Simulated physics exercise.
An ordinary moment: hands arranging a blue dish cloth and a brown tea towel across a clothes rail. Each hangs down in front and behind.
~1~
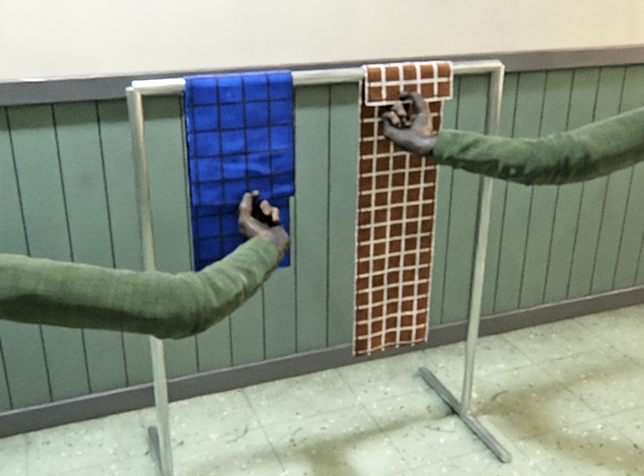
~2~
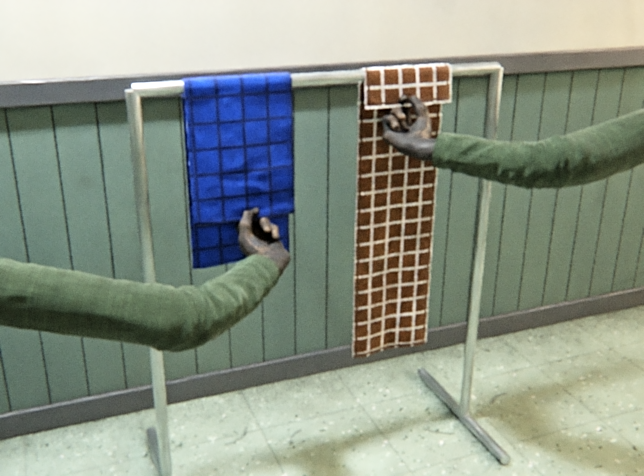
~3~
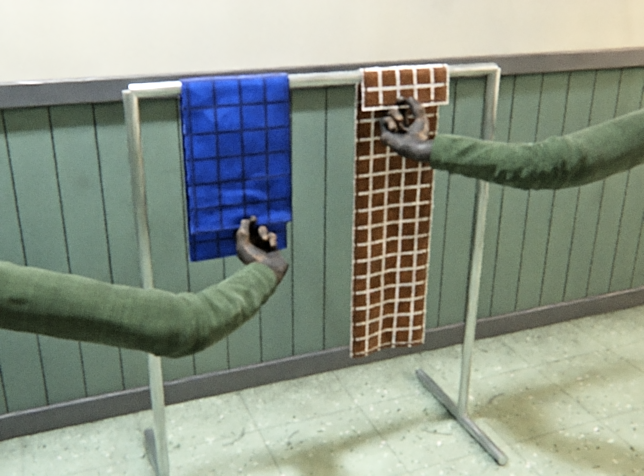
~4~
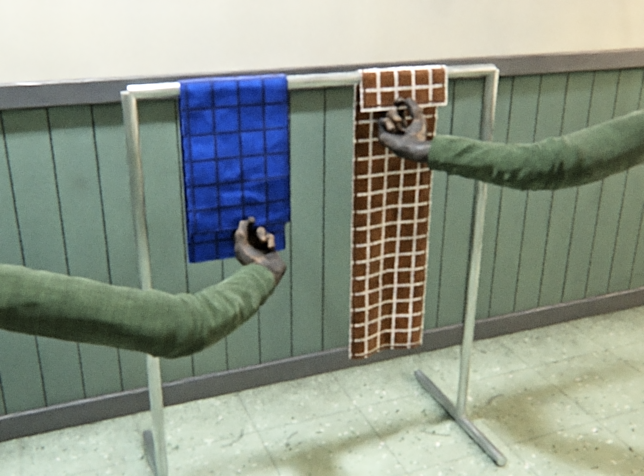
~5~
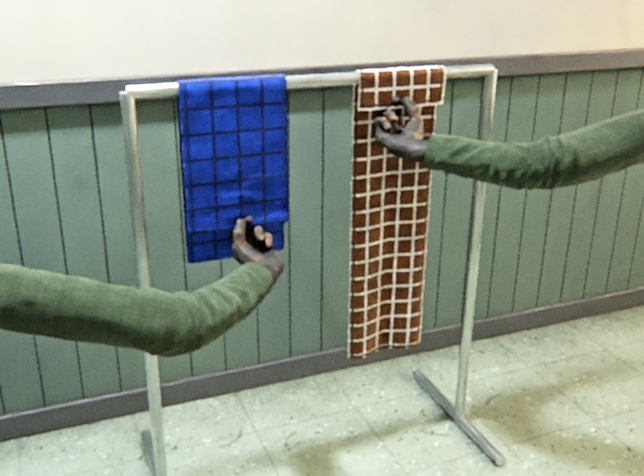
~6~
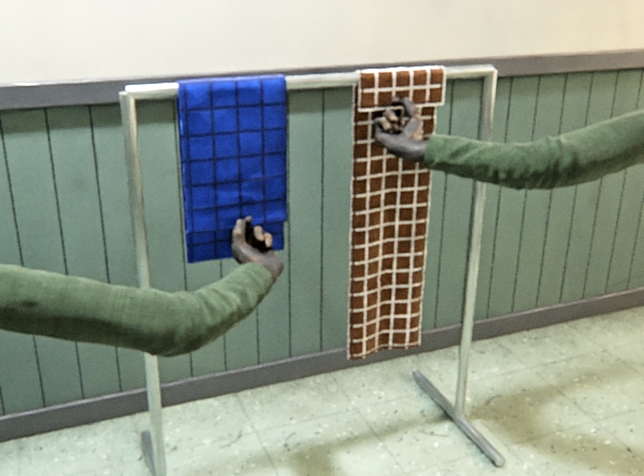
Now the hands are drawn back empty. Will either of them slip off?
Outcome: The blue dish cloth keeps its place and the brown tea towel slides off.
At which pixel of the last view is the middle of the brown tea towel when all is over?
Near (381, 438).
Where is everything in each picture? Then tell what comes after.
In the first picture, dish cloth front hem (271, 194), back hem (267, 265); tea towel front hem (389, 98), back hem (373, 349).
In the second picture, dish cloth front hem (270, 211); tea towel front hem (388, 102).
In the third picture, dish cloth front hem (268, 219); tea towel front hem (385, 103).
In the fourth picture, dish cloth front hem (266, 220); tea towel front hem (383, 104).
In the fifth picture, dish cloth front hem (264, 219); tea towel front hem (381, 103).
In the sixth picture, dish cloth front hem (263, 219), back hem (260, 248), front almost as long as the back; tea towel front hem (380, 104), back hem (368, 352), front far shorter than the back.
Then, 0.46 s later than the last view, dish cloth at rest on the rail; tea towel clear of the rail and dropping near (383, 387).
Then, 0.76 s later than the last view, dish cloth at rest on the rail; tea towel in a heap on the floor near (381, 438).
Finally, dish cloth at rest on the rail; tea towel in a heap on the floor near (381, 438). The blue dish cloth stays on and the brown tea towel slips to the floor.
